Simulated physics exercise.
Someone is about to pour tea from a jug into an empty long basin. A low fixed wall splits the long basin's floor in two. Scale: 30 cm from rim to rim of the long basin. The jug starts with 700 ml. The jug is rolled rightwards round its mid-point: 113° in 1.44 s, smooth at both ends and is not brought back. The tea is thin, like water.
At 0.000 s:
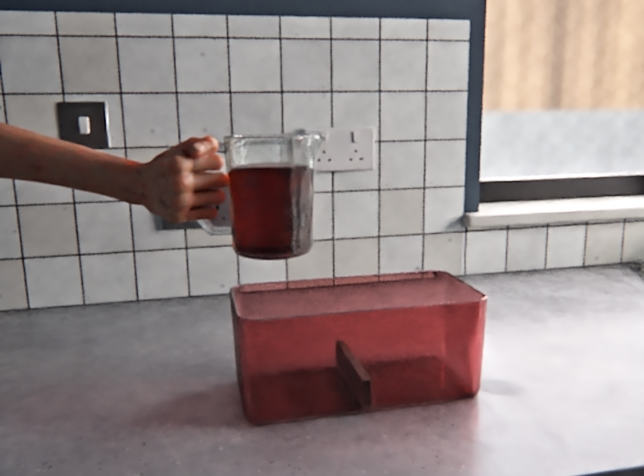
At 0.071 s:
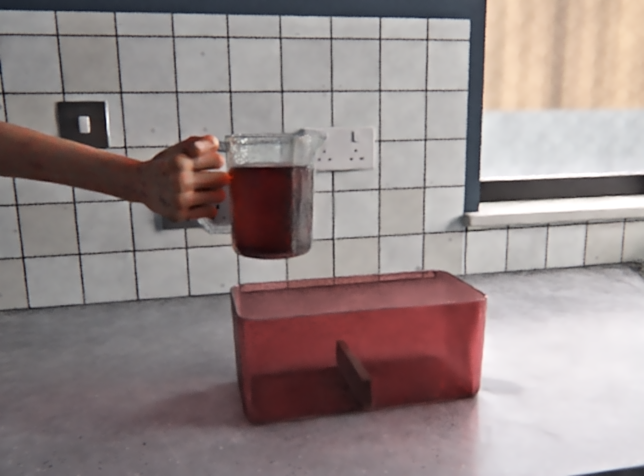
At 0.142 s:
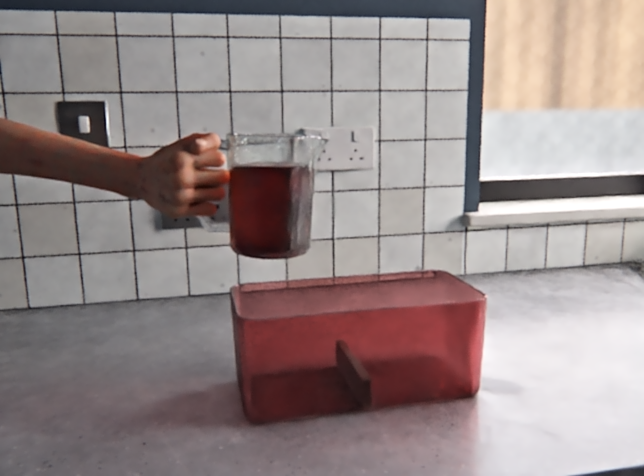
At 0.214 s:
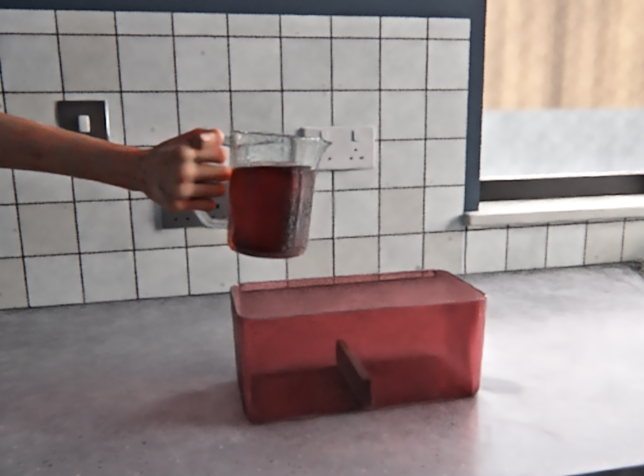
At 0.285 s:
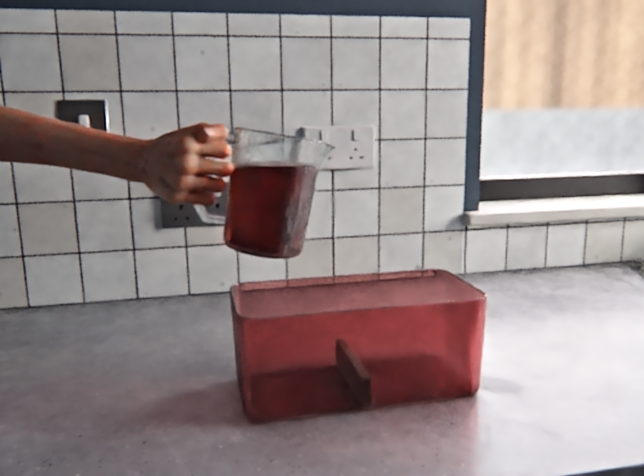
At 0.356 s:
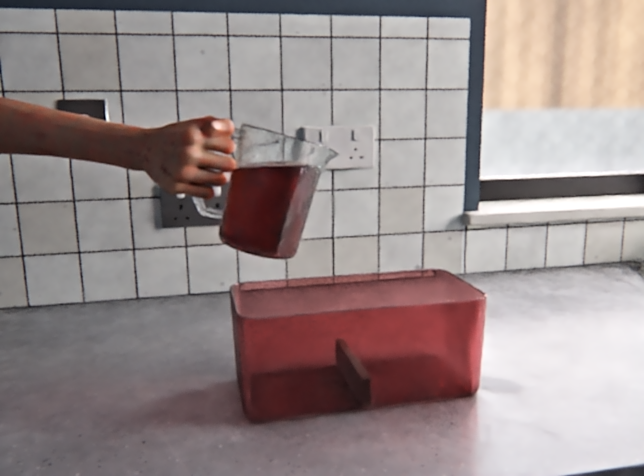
On a grey kitchen worktop, seen from the front and slightly above by a still camera, white square tiles and sockets line the wall, with a window at the right. A hand reaching in from the left grips a clear glass jug of dark reddish-brown tea above a long, see-through red basin with a low upright wall inside. The hand holds the jug nearly level, then smoothly tilts it rightwards by a modest amount, the tea's surface staying roughly flat.
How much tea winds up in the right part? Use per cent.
The far part has some 91 per cent.
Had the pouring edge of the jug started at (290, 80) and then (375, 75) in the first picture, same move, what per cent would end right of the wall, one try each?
In turn about 70 and 60 per cent.
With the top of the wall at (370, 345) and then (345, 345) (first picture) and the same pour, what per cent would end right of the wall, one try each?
First 70, then 95 per cent.
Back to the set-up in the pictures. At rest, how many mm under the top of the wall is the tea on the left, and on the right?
Left about 34 mm, right about 4 mm.
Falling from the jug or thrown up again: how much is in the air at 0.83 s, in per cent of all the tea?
Some 10 per cent.
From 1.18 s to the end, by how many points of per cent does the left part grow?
Near 6 in a hundred.
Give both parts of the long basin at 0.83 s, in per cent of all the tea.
Some 0 per cent left and 3 right.
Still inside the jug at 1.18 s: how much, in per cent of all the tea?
Near 26 in a hundred.
By 0.83 s the tilt is 70° and 86 per cent is still to pour, 0 is left of the wall and 3 right of it.
By 1.18 s the tilt is 104° and 26 per cent is still to pour, 2 is left of the wall and 56 right of it.
By 1.54 s the tilt is 113° and 0 per cent is still to pour, 8 is left of the wall and 90 right of it.
By 1.94 s the tilt is 113° and 0 per cent is still to pour, 8 is left of the wall and 91 right of it.
At rest 8 per cent lies left of the wall, 91 right of it and 1 outside.
